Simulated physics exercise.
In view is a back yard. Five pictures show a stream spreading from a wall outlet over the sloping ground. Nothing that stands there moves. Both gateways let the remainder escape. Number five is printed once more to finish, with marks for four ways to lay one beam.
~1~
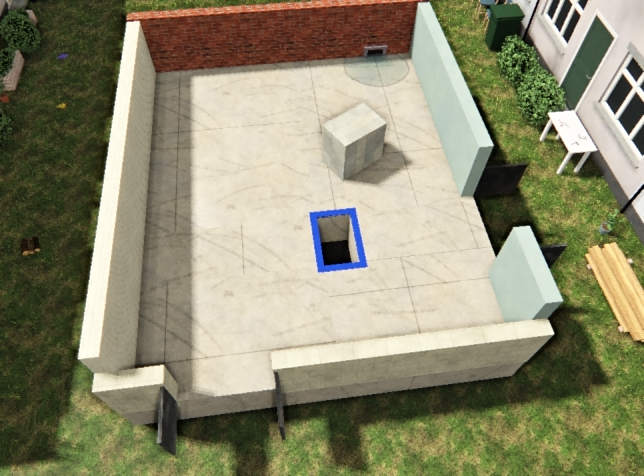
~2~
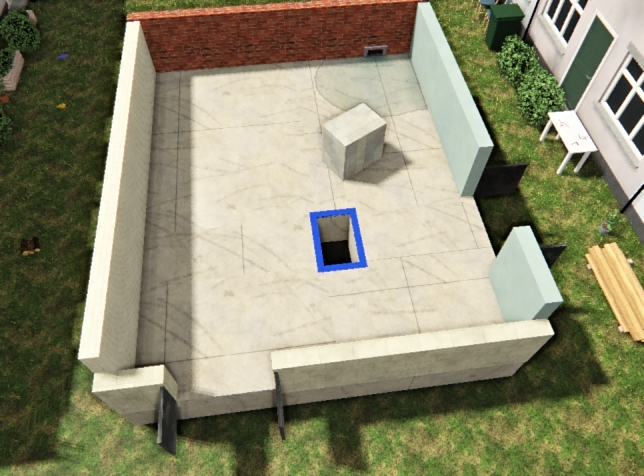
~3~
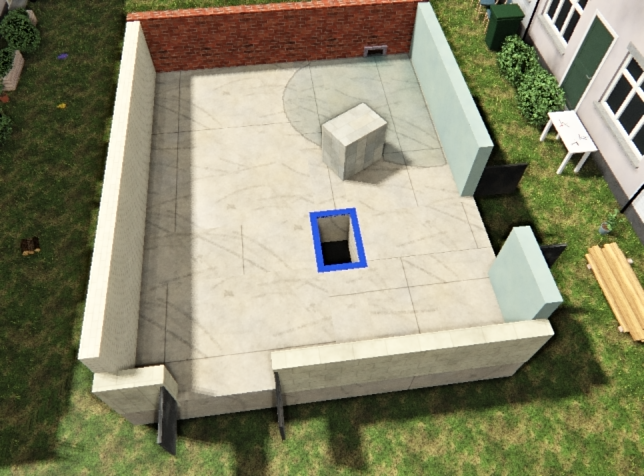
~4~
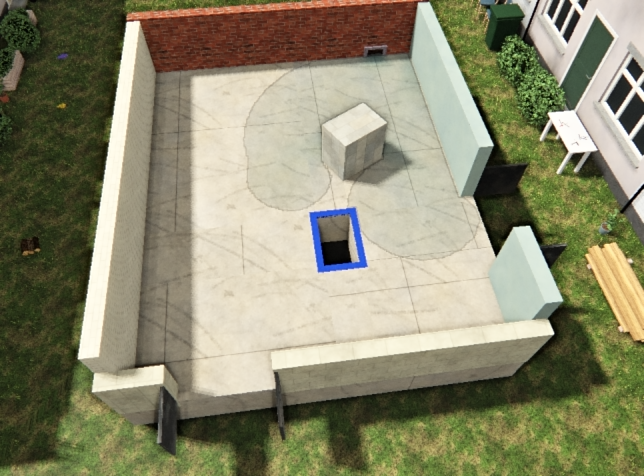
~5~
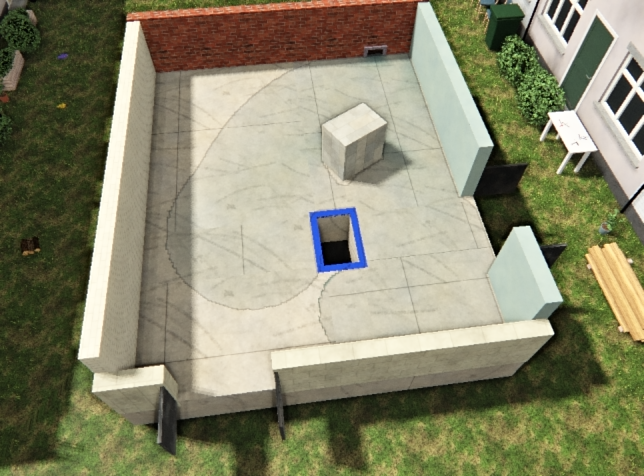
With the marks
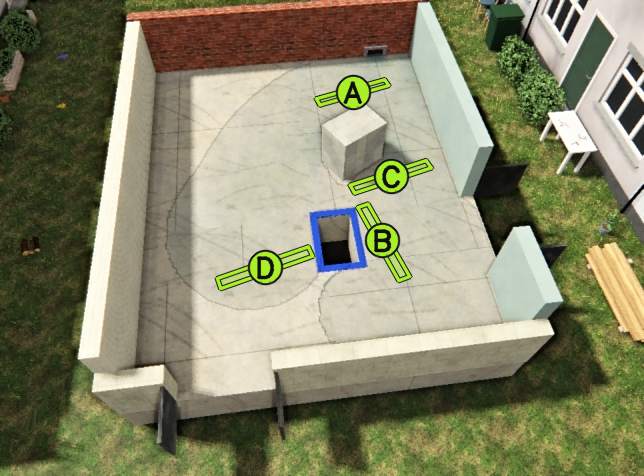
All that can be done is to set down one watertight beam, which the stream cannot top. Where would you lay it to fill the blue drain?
I would pick place D.
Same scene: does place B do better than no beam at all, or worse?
Place B is worse.
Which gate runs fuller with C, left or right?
The left gate.
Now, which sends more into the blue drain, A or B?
A.
On the marked copy, A from (318, 101) to (386, 82); B from (362, 205) to (404, 278); C from (352, 189) to (428, 164); D from (219, 283) to (310, 251).
If A is chosen, about 12 % of the stream runs into the blue drain, about 87 % out by the gates.
If B is chosen, about 8 % of the stream runs into the blue drain, about 91 % out by the gates.
If C is chosen, about 9 % of the stream runs into the blue drain, about 90 % out by the gates.
If D is chosen, about 17 % of the stream runs into the blue drain, about 82 % out by the gates.
